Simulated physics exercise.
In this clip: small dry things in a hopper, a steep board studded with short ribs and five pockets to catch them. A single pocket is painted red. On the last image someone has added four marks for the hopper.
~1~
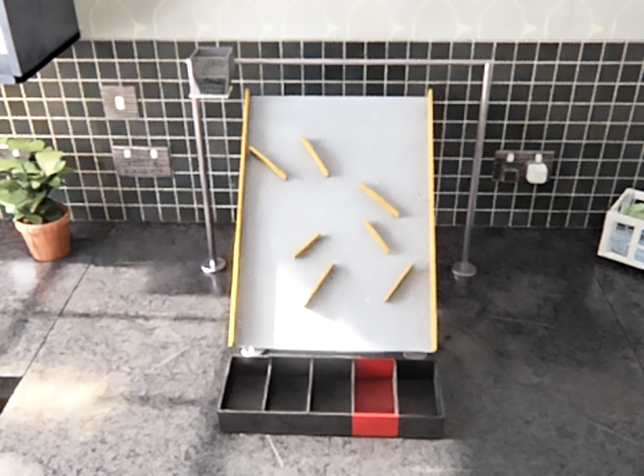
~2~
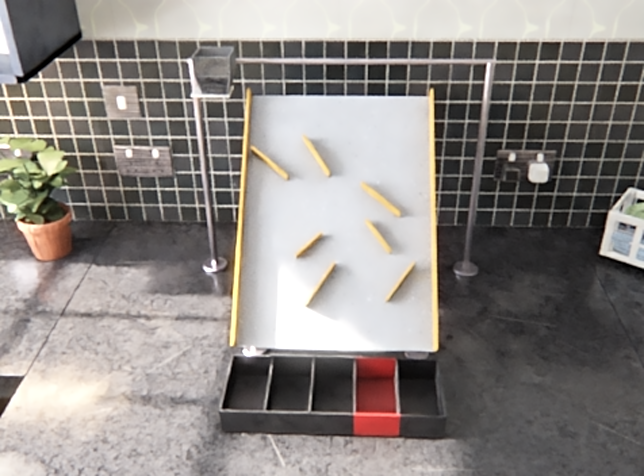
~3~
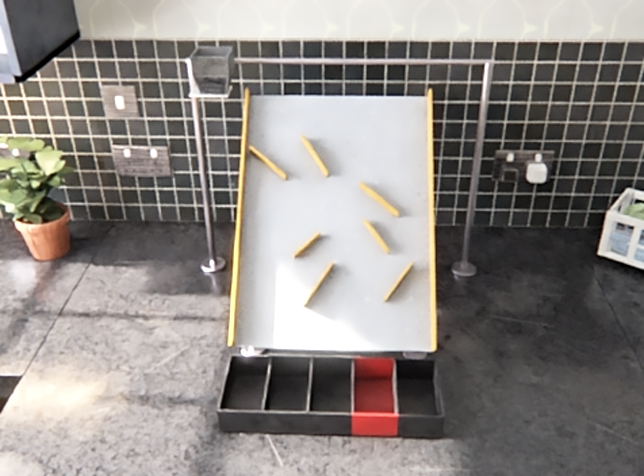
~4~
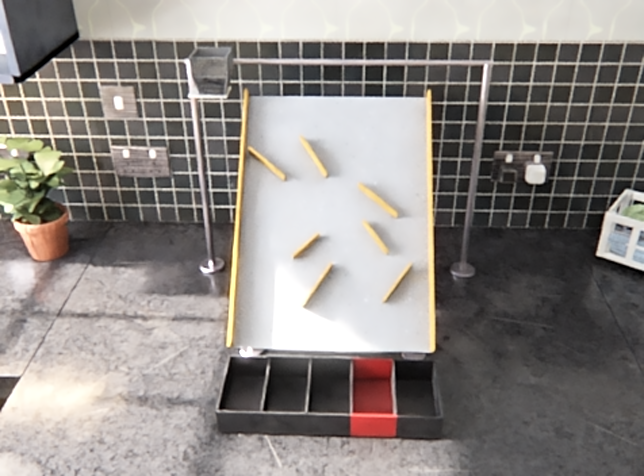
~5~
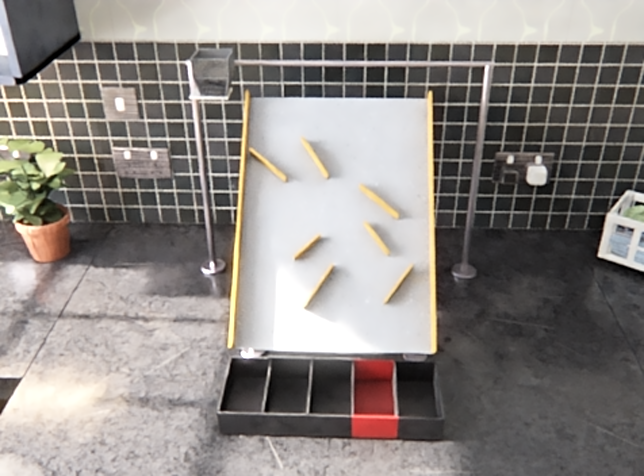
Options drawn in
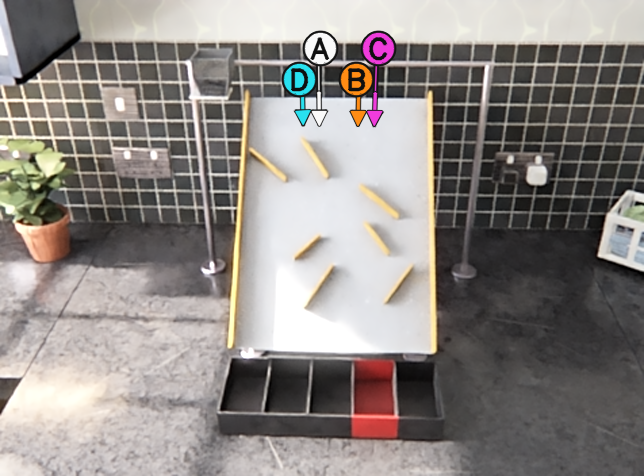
At first, a small hopper sits at the upper left of a metal frame, by a steep pale board with seven yellow ribs, above five pockets, the fourth from the left red. The view shifts very slightly, but nothing visibly moves on the board, and the pockets still look empty at the end.
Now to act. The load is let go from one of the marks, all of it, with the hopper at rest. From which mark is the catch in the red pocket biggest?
I would pick mark A.
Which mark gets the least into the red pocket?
C.
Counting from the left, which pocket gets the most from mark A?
It is the fourth one.
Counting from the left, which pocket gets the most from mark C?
It is the fifth one.
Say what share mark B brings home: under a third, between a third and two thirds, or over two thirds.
Mark B gives under a third.
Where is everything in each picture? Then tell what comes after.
The first frame shows hopper at (214, 83), black beans, door shut.
The second frame shows ribs (251, 146) to (287, 176), (303, 134) to (329, 172), (362, 182) to (400, 213).
The third frame shows ribs (294, 255) to (320, 231), (365, 219) to (389, 251), (302, 306) to (333, 262).
The fourth frame shows ribs (383, 300) to (412, 262).
The fifth frame shows red pocket at (375, 426), number 4 of 5 from the left.
On the marked copy, mark A meets the board at (319, 120); mark B meets the board at (358, 120); mark C meets the board at (374, 120); mark D meets the board at (303, 119).
With A, most in the red pocket, a small part in other pockets, a small part outside the box.
With B, about a quarter in the red pocket, about two thirds in other pockets, a small part outside the box.
With C, a stray few in the red pocket, nearly all in other pockets, a stray few held on the board.
With D, about a third in the red pocket, about two thirds in other pockets, a stray few held on the board, a stray few outside the box.
